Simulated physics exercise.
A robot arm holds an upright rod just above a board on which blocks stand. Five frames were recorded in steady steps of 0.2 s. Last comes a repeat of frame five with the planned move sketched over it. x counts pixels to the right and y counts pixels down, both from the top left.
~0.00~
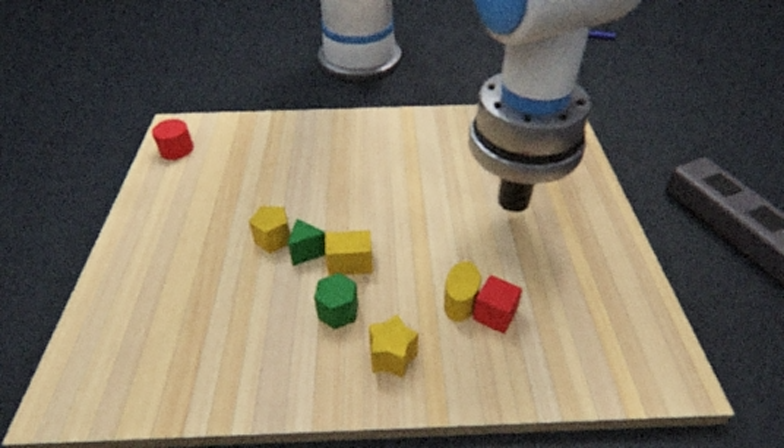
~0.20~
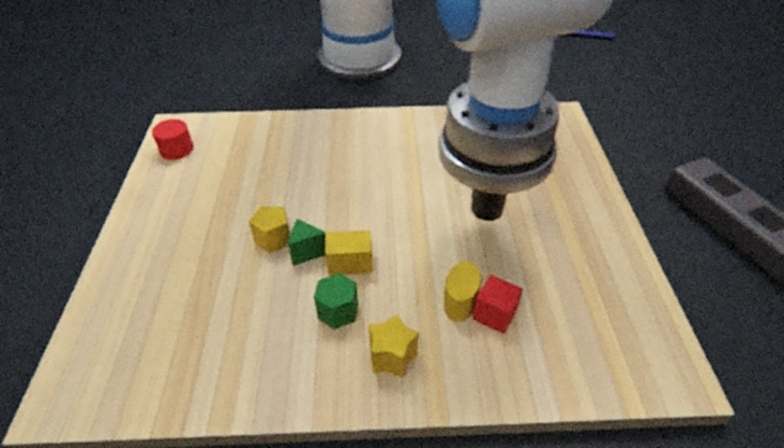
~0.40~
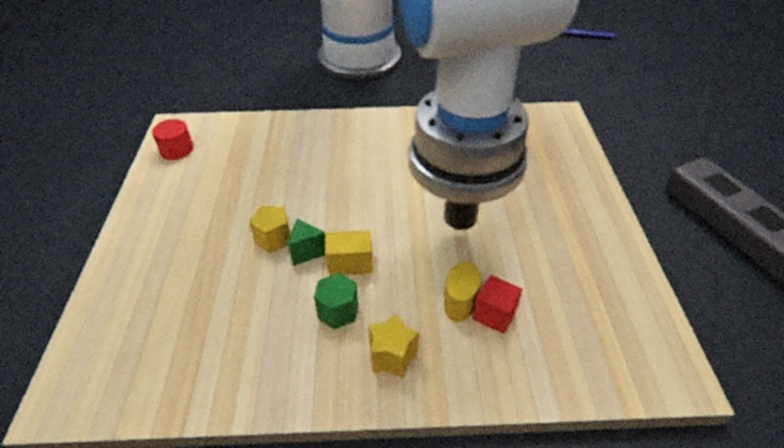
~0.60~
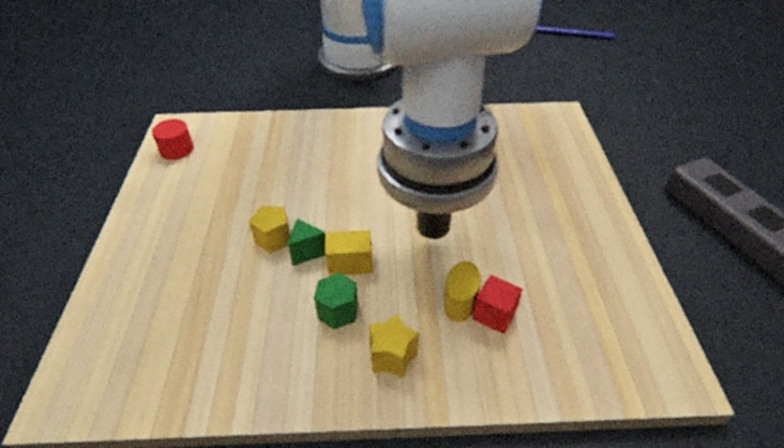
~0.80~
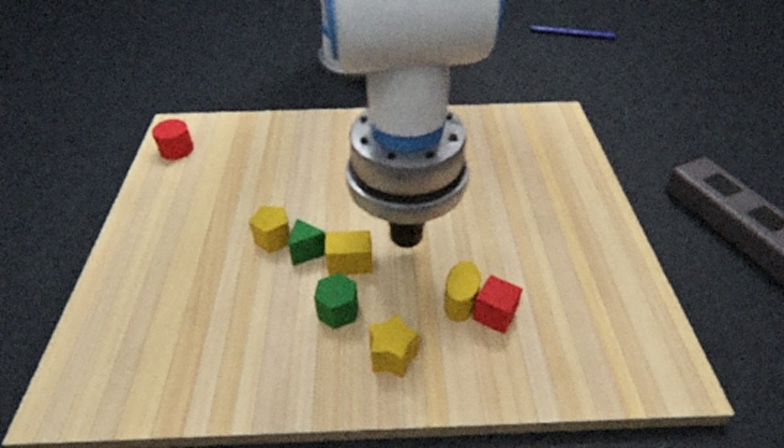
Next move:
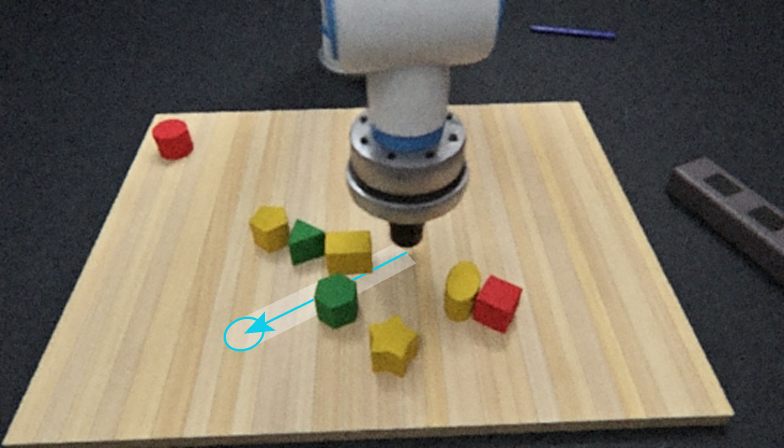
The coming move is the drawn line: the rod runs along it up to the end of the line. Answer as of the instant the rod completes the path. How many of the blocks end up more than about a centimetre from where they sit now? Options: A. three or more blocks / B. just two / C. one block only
My answer is option A.
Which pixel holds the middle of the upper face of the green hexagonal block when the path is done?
The answer is (320, 309).
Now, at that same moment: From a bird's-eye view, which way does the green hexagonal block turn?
Viewed from the top, it goes anticlockwise.
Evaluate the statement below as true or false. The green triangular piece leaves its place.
That claim is true.
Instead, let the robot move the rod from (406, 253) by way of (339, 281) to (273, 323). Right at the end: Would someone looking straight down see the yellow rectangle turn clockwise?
In short: Yes.
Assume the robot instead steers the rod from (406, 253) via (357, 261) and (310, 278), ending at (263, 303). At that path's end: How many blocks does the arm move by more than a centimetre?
That push would leave one block displaced by more than about 1 cm.
The line goes from (406, 253) to (244, 334).
The first path, step by step. One third of the way, rod (355, 263); green triangular piece (296, 226); yellow rectangle (314, 248), turned 35° clockwise.
Two thirds of the way, rod (300, 290); yellow five-sided block (266, 216); green triangular piece (295, 223); green hexagonal block (320, 309), turned 65° anticlockwise; yellow rectangle (285, 251), turned 85° clockwise.
At the end, rod (239, 318); yellow five-sided block (266, 216); green triangular piece (295, 223); green hexagonal block (320, 309), turned 70° anticlockwise; yellow rectangle (285, 251), turned 85° clockwise.
